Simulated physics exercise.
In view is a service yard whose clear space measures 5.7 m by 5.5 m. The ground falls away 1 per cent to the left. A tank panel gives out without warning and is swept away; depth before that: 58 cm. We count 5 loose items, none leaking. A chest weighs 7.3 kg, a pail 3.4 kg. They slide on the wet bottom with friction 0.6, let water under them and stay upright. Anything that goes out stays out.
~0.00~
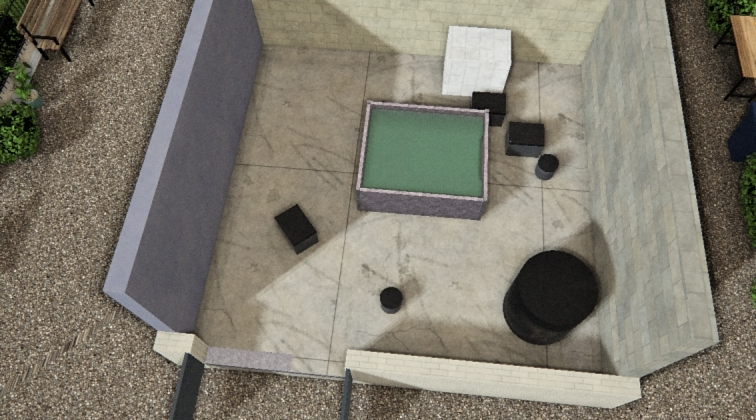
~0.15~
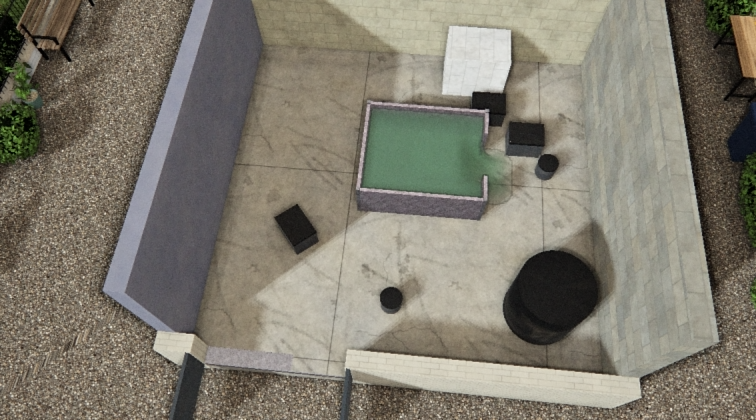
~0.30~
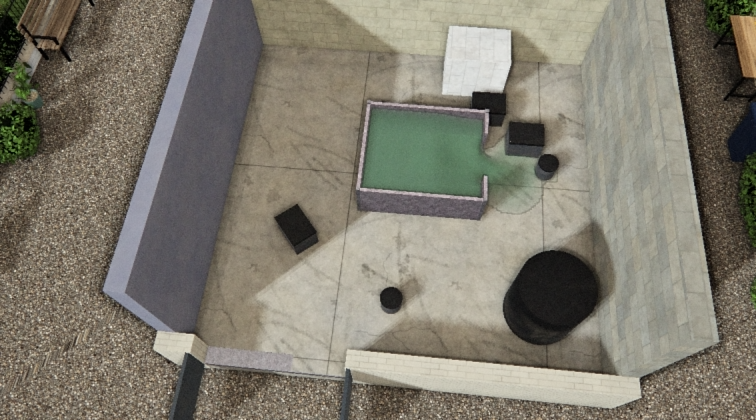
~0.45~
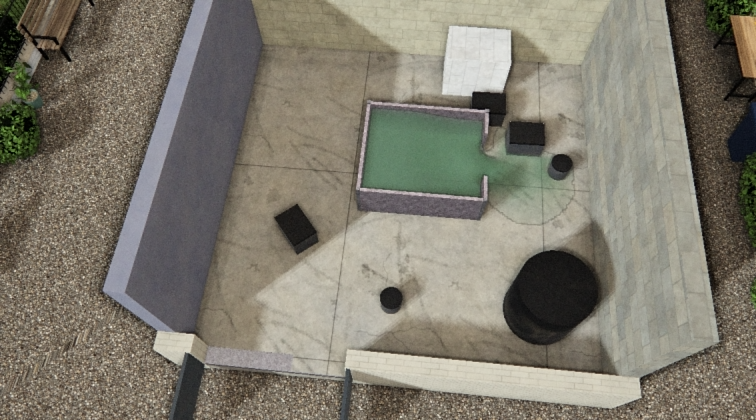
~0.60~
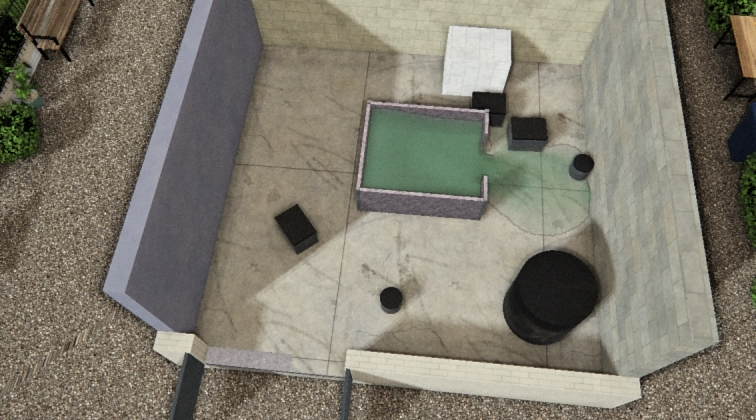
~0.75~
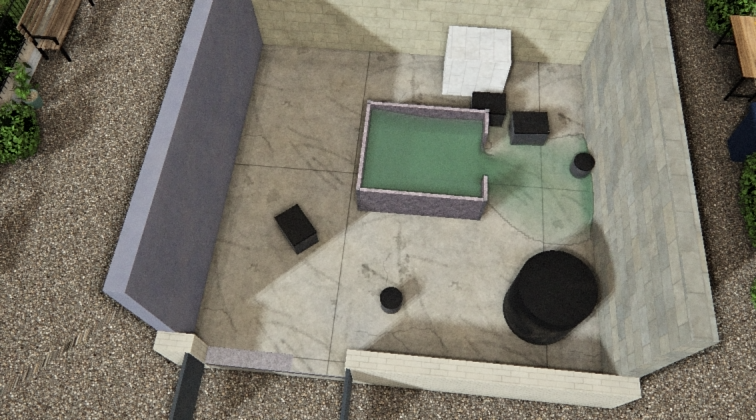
The video shows a walled yard with a tank of green water whose right side opens, letting water spread rightward across the floor; a small dark pail slides right toward the wall, then a nearby dark chest shifts slightly.
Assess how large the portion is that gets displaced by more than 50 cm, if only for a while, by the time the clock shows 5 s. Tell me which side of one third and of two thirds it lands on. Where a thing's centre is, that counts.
Central band.
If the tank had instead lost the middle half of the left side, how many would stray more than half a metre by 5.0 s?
The answer then is 1.
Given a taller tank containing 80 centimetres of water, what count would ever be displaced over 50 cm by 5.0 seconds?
I count 5 of them in that case.
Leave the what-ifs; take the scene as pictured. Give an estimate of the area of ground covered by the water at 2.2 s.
9.5 m2.
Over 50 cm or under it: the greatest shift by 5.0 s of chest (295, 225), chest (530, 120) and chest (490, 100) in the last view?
One by one: Below the line; above the line; below the line.
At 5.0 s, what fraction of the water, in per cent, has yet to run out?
Around 100 per cent of the water is still in there.
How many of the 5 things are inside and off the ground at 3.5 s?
I get 2.
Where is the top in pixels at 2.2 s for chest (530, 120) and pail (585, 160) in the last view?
First one near (529, 80), second near (579, 91).
After 1.1 s 2 of 5 are over 50 cm from their spots; 1 afloat.
After 2.2 s 2 of 5 are over 50 cm from their spots; 1 afloat.
After 3.5 s 2 of 5 are over 50 cm from their spots; 2 afloat.
After 5.0 s 3 of 5 are over 50 cm from their spots, and 3 have been at some point; 2 afloat.
